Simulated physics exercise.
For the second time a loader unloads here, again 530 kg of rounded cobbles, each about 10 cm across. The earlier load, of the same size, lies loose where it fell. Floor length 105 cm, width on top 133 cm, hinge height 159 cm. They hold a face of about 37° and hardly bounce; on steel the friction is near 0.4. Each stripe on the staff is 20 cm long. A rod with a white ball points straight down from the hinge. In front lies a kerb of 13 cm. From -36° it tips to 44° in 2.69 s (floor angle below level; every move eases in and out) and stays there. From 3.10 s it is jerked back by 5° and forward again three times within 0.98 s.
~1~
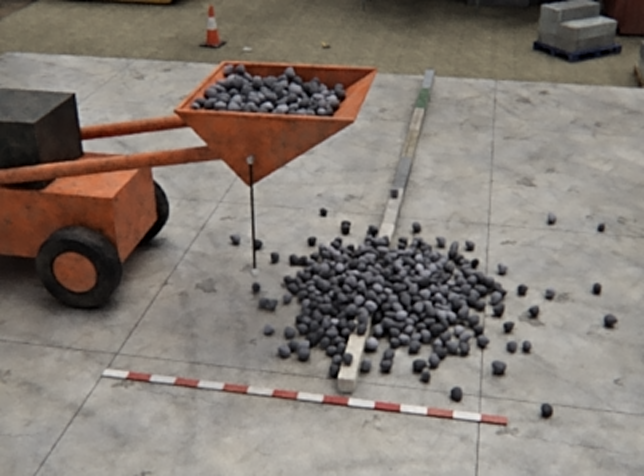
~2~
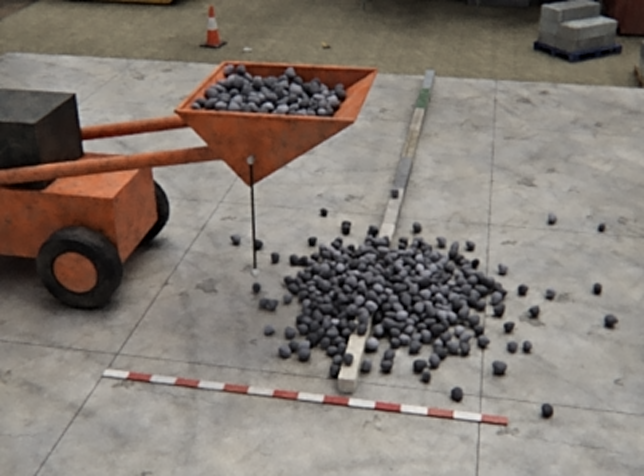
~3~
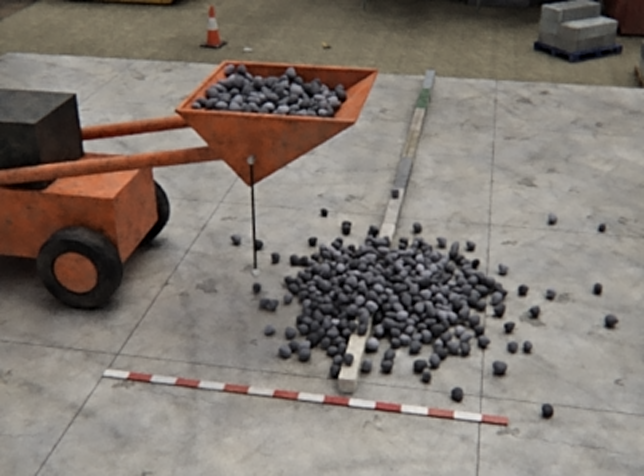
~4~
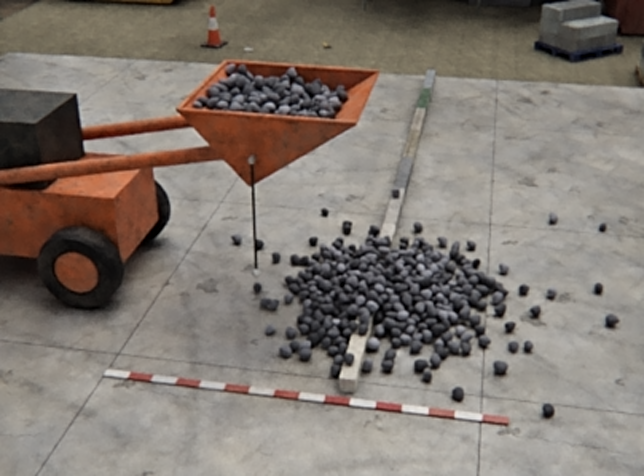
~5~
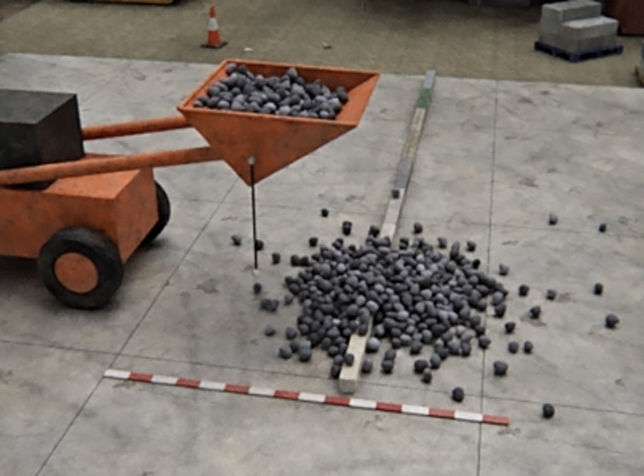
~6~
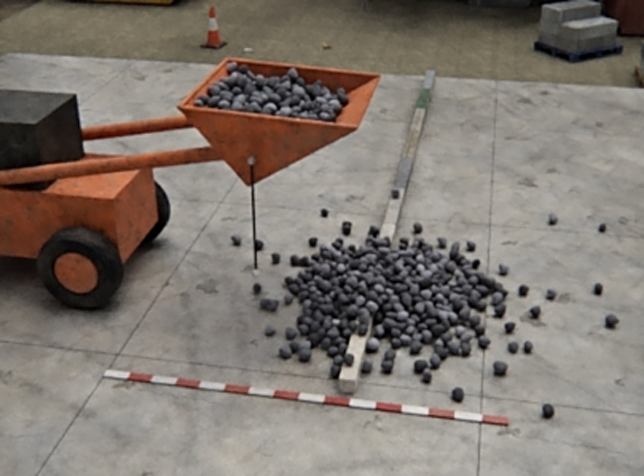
The footage shows an orange loader holding a raised bucket full of dark rounded stones beside a loose pile of similar stones lying across a pale kerb; the bucket tilts very slightly while everything else stays still.
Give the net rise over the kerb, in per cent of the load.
About 75 per cent.
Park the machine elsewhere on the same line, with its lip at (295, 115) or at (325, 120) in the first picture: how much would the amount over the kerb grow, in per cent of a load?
About 15 and 40 per cent.
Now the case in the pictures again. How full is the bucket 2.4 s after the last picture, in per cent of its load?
It holds some 0 per cent.
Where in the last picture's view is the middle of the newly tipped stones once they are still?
Around (405, 283).
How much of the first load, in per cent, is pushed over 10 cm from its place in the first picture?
About 20 per cent.
Then, 1.7 s after the last picture the floor is at 32°; in per cent of one load, 86 in the bucket, 61 on this side of the kerb, 53 over the kerb; the foremost stones are at (629, 288).
Then, 2.4 s after the last picture the floor is at 44°; in per cent of one load, 1 in the bucket, 87 on this side of the kerb, 112 over the kerb; the foremost stones are at (629, 288).
Then, 4.2 s after the last picture the floor is at 44°; in per cent of one load, 0 in the bucket, 72 on this side of the kerb, 128 over the kerb; the foremost stones are at (634, 296).
Then, 7.0 s after the last picture the floor is at 44°; in per cent of one load, 0 in the bucket, 72 on this side of the kerb, 128 over the kerb; the foremost stones are at (634, 296). Net gain over the kerb, 75.
